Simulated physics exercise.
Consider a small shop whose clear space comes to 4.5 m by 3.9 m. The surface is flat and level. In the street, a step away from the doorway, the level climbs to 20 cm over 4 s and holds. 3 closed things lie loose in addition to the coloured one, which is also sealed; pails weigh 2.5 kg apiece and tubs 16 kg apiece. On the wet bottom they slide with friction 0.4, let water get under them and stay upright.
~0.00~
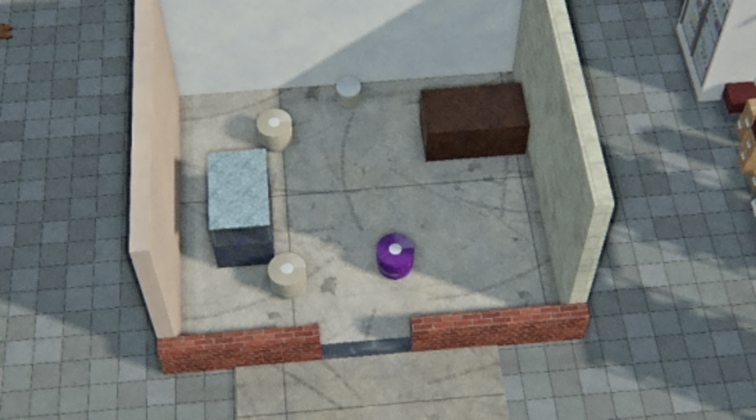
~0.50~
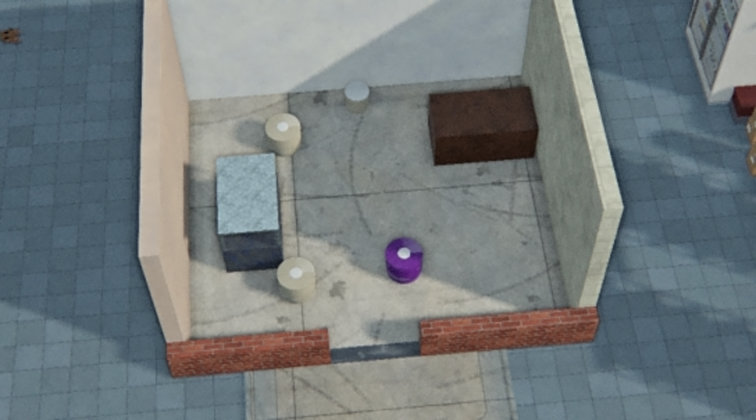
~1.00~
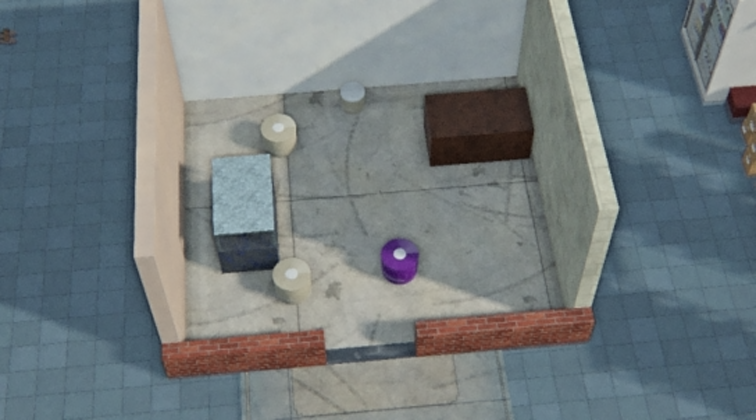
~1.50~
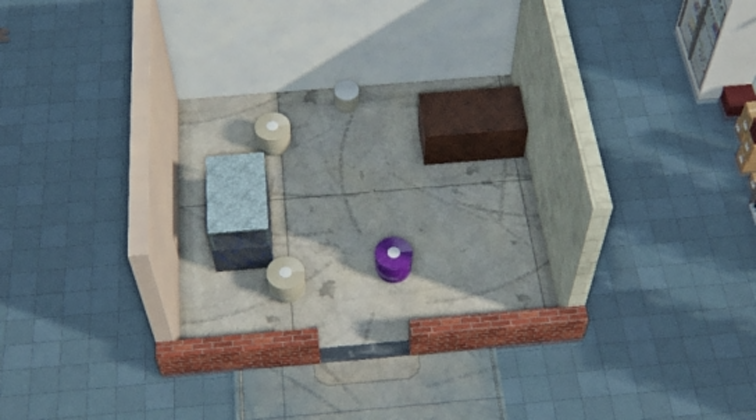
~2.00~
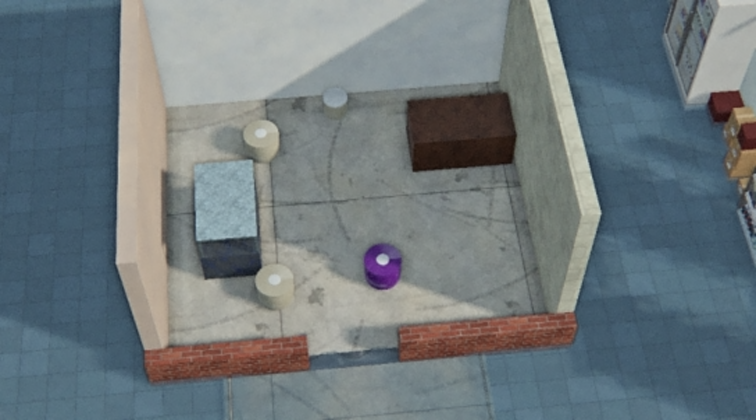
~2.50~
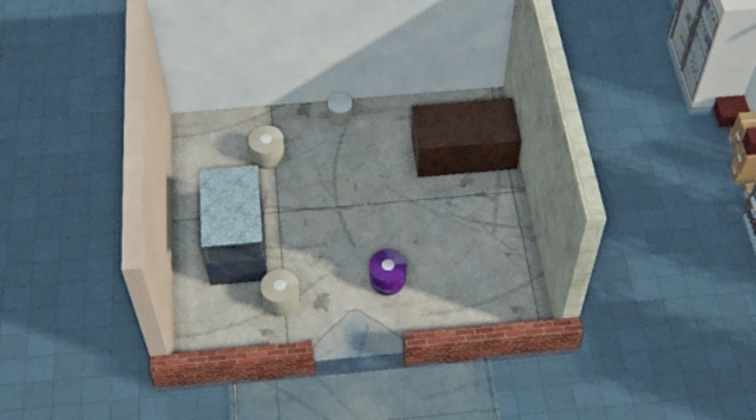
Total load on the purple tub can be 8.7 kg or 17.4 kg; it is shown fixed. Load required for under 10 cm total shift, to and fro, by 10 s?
I think both options fail.
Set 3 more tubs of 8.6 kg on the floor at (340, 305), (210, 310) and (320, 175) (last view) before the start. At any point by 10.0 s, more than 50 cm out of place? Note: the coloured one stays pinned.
Taking them in turn, the first is beyond the line, the second inside the line and the third beyond the line.
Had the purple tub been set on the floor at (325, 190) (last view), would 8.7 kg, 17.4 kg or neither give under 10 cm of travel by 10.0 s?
Result: Heavy passes, light fails.
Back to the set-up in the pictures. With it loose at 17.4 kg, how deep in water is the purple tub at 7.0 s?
Around 5 cm.
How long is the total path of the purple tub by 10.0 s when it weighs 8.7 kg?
Total path: Roughly 150 cm.
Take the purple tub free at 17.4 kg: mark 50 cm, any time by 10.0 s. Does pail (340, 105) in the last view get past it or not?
Result: Limit exceeded.
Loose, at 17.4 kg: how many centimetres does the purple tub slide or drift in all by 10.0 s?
40 cm.
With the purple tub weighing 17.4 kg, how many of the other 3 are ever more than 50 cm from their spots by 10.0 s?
1.
After 3.5 s the purple tub would be 3 cm from its start with 8.7 kg and 0 cm from its start with 17.4 kg; 4 cm of water round it then.
After 4.5 s the purple tub would be 46 cm from its start with 8.7 kg and 6 cm from its start with 17.4 kg; 5 cm of water round it then.
After 7.0 s the purple tub would be 140 cm from its start with 8.7 kg and 35 cm from its start with 17.4 kg; 5 cm of water round it then.
After 10.0 s the purple tub would be 137 cm from its start with 8.7 kg and 38 cm from its start with 17.4 kg; 7 cm of water round it then.
